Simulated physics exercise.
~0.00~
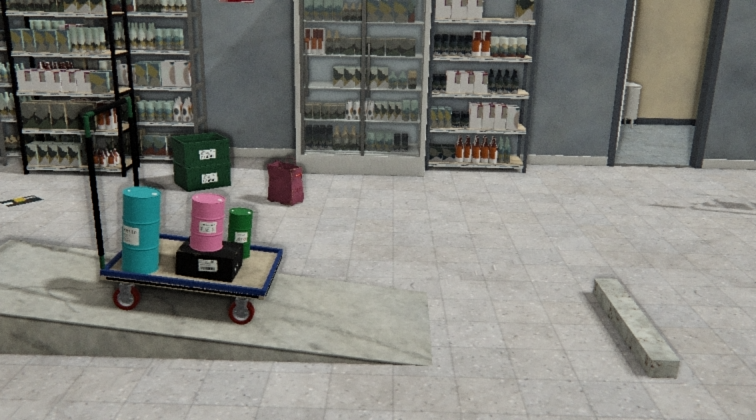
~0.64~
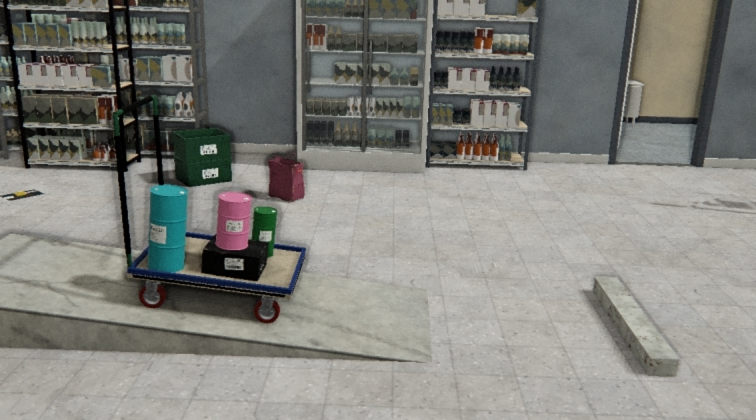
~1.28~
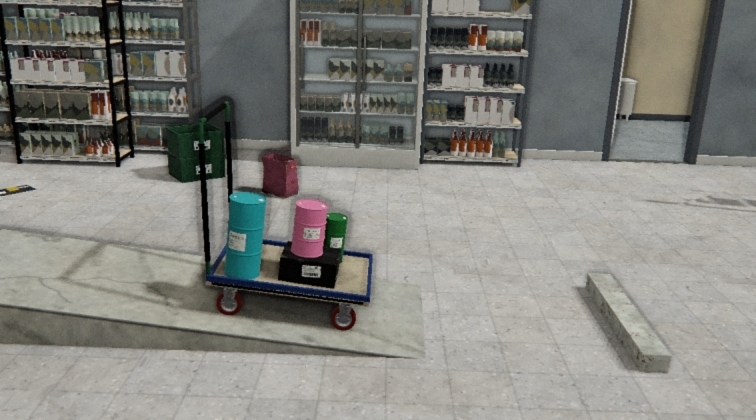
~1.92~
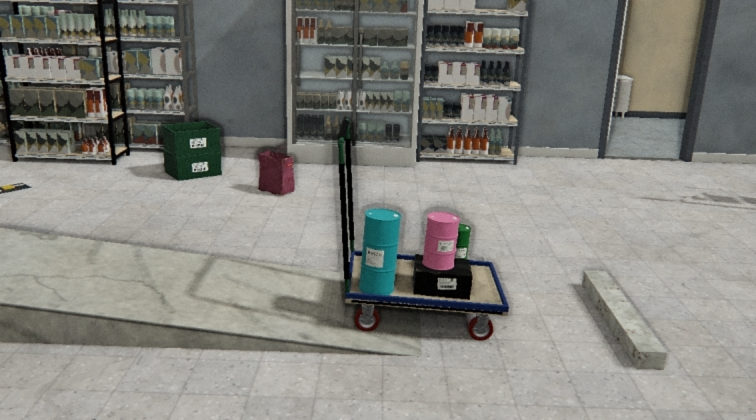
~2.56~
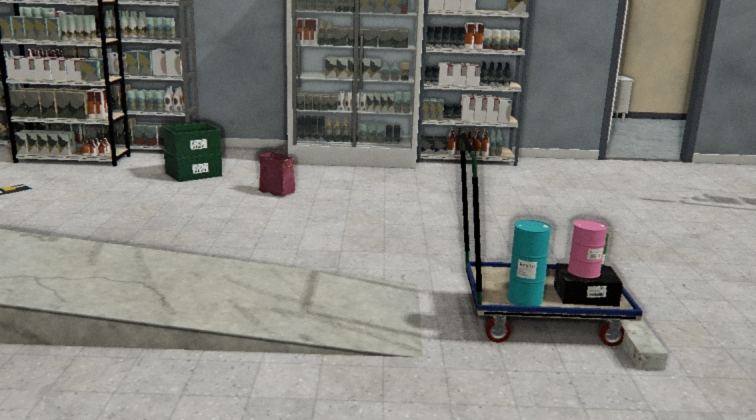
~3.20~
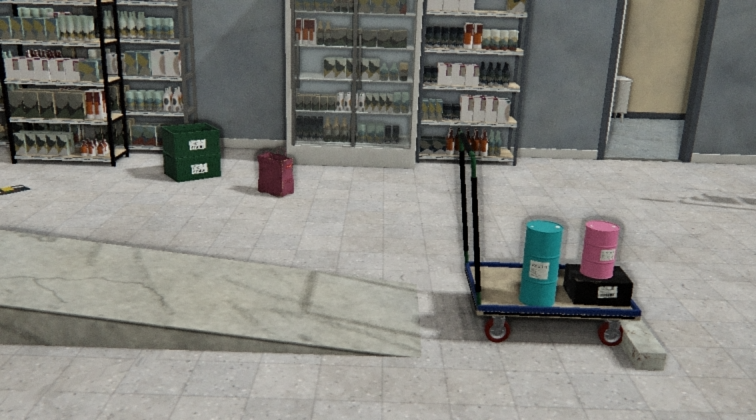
In a shop lined with stocked shelves, a trolley carrying turquoise, pink and green canisters and a black box rolled right down a ramp and across the floor until it stopped at a low kerb, the turquoise and pink canisters still upright aboard.
